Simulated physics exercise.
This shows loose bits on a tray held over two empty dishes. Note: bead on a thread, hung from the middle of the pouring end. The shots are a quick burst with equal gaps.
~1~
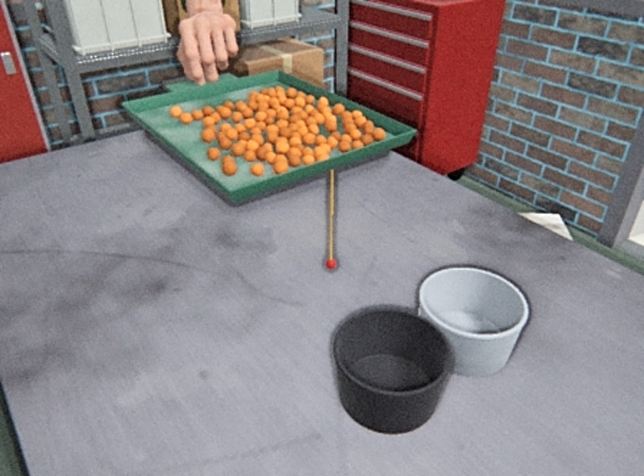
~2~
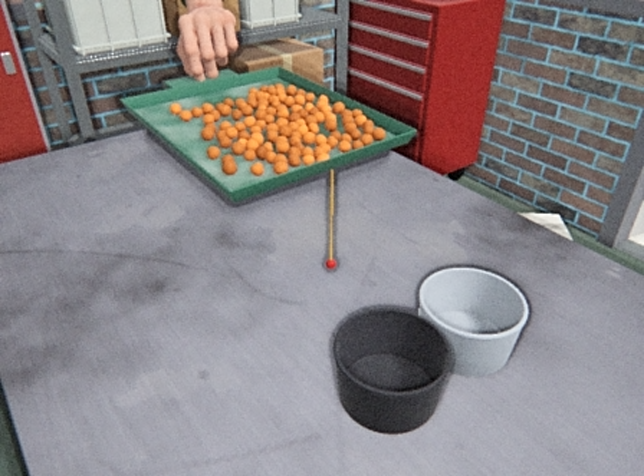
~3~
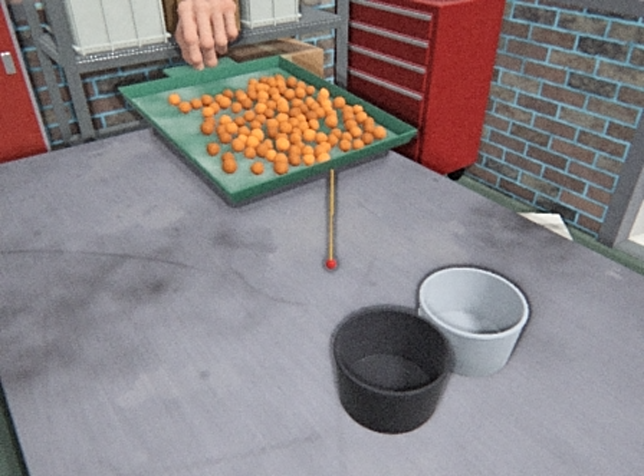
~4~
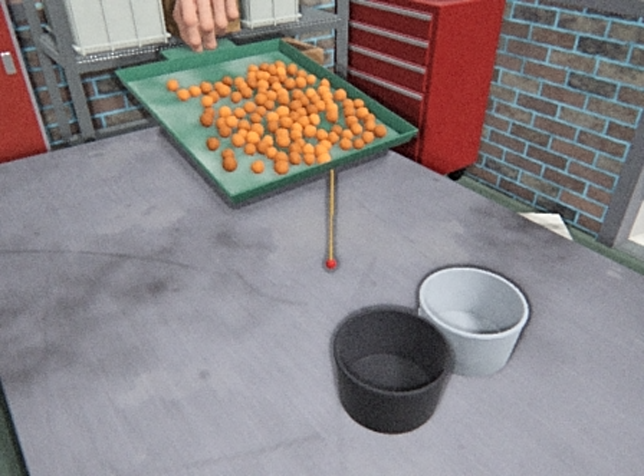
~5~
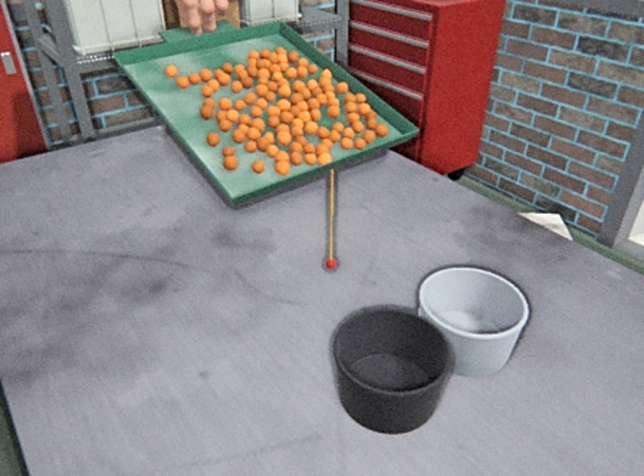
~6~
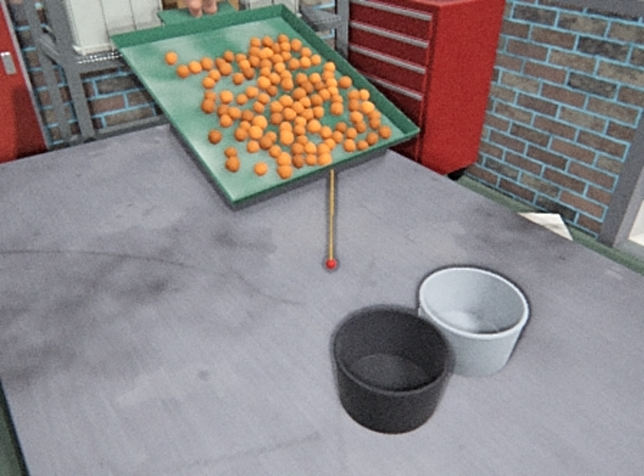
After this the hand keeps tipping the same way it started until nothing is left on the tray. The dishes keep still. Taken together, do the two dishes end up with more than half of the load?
No.
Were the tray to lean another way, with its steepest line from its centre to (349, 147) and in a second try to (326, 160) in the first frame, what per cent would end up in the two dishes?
The first try gives close to 0 percent; the next gives 0 percent.
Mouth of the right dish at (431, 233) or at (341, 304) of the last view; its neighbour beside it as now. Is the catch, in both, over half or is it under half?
Short of half and then the bulk of it.
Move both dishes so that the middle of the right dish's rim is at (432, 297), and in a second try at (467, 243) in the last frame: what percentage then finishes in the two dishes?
First 40 per cent, second 30 per cent.
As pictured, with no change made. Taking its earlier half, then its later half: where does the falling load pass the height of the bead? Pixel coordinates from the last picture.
(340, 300), then (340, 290).
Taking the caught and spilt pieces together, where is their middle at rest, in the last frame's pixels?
Around (322, 363).
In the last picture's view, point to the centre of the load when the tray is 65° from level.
Around (321, 150).
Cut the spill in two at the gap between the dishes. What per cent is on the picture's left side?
Close to 100 per cent.
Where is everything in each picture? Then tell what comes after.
Corners of the pouring end at (233, 187) and (409, 130), level; middle of the load at (282, 126), coated peanuts; left dish at (430, 403); right dish at (510, 347); bead on its thread at (331, 264), in the first frame.
Corners of the pouring end at (233, 187) and (409, 130), level; middle of the load at (282, 125), in the second frame.
Corners of the pouring end at (233, 188) and (410, 129), tipped barely, lowest at the left corner; middle of the load at (282, 120), in the third frame.
Corners of the pouring end at (234, 190) and (411, 129), tipped a little, lowest at the left corner; middle of the load at (282, 113), in the fourth frame.
Corners of the pouring end at (235, 192) and (412, 128), tipped a little, lowest at the left corner; middle of the load at (283, 107), in the fifth frame.
Corners of the pouring end at (235, 194) and (413, 128), tipped clearly, lowest at the left corner; middle of the load at (286, 102), a small part on the move; left dish at (430, 403); right dish at (510, 347), in the sixth frame.
Soon after the last picture, tray tipped steeply; most on the tray; a small part in the air.
A little later, tray tipped past a quarter turn; a stray few in the left dish; a stray few in the right dish; most outside both; a small part in the air.
Later still, tray tipped past a quarter turn; a stray few in the left dish; a stray few in the right dish; nearly all outside both.
At rest, tray tipped past a quarter turn; a stray few in the left dish; a stray few in the right dish; nearly all outside both.
